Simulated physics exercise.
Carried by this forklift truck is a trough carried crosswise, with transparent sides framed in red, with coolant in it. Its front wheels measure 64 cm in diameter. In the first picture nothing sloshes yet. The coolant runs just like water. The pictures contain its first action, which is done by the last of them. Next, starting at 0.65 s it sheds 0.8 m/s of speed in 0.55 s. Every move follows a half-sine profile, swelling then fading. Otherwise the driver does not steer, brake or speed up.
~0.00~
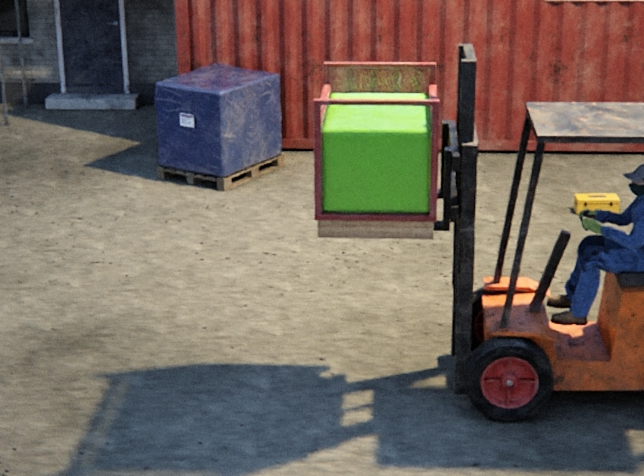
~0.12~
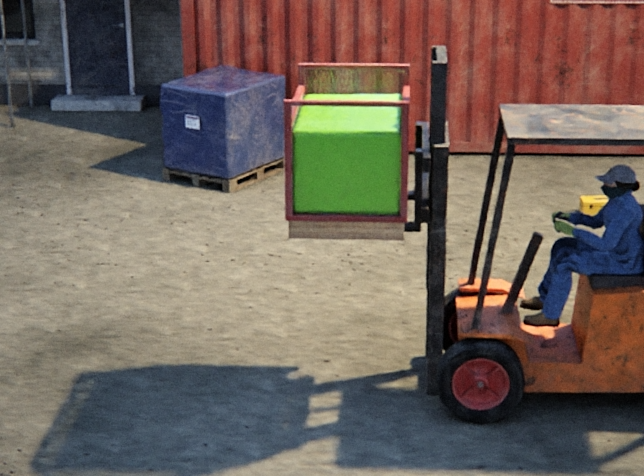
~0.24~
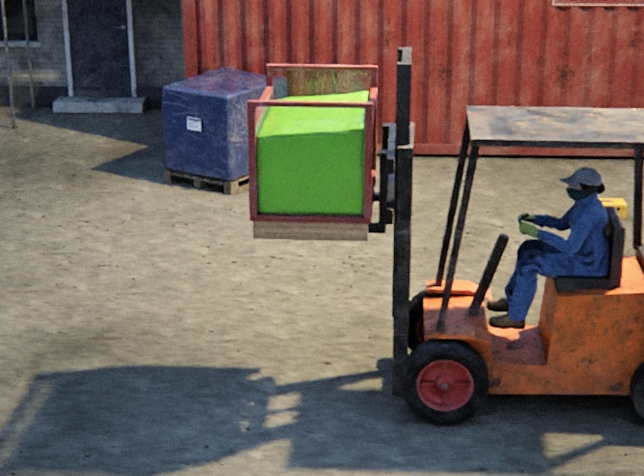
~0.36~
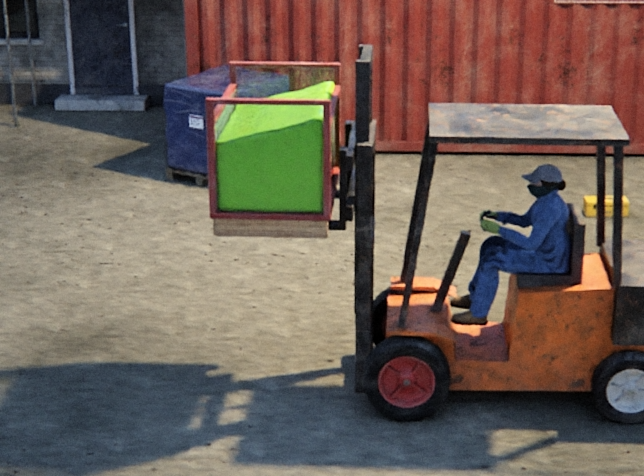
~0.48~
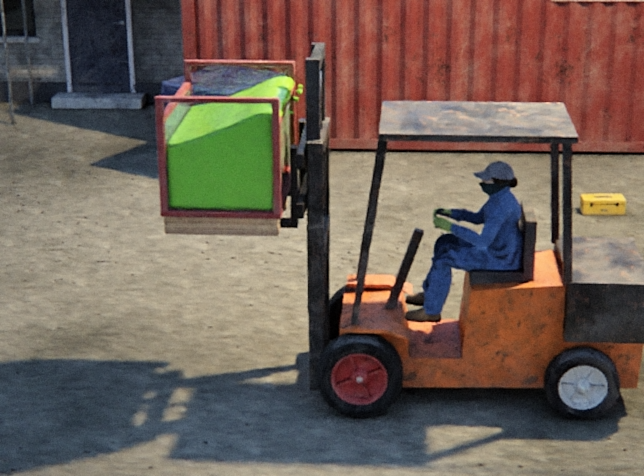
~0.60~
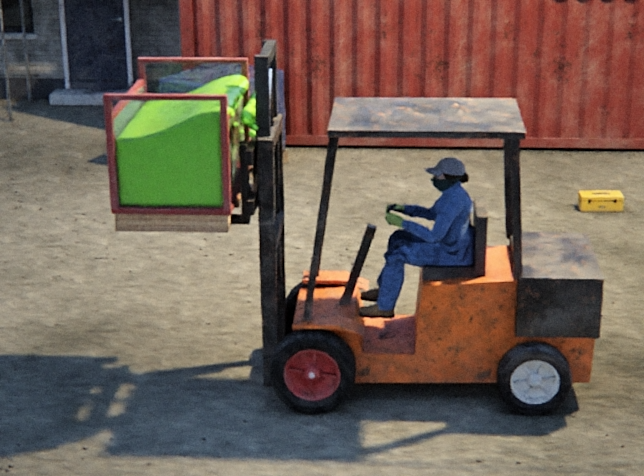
The video shows an orange forklift with a seated driver rolling left across a yard, carrying a raised, red-framed clear trough of green liquid. The initially level surface tilts, climbing markedly at the right end nearest the mast.
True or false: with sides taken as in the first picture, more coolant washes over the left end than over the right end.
True.
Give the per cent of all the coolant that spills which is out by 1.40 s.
About 70 %.
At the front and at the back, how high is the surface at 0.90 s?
Approx. 72 cm front, approx. 48 cm back.
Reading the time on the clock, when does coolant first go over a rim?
I'd say close to 0.7 seconds.
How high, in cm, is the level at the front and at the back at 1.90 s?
Measured: Front = 52 cm, back = 56 cm.
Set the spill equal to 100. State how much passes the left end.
Some 70 per cent of it.
After 0.90 s front 73 cm, middle 57 cm, back 48 cm above the floor; the loss stands at 1 per cent, over the right end.
After 1.40 s front 55 cm, middle 54 cm, back 59 cm above the floor; the loss stands at 6 per cent, mostly over the left end, some over the right end.
After 1.90 s front 52 cm, middle 59 cm, back 57 cm above the floor; the loss stands at 7 per cent, mostly over the left end, some over the right end.
After 4.18 s the loss stands at 8 per cent, mostly over the left end, some over the right end; the left end has passed 5 per cent and the right end 3.
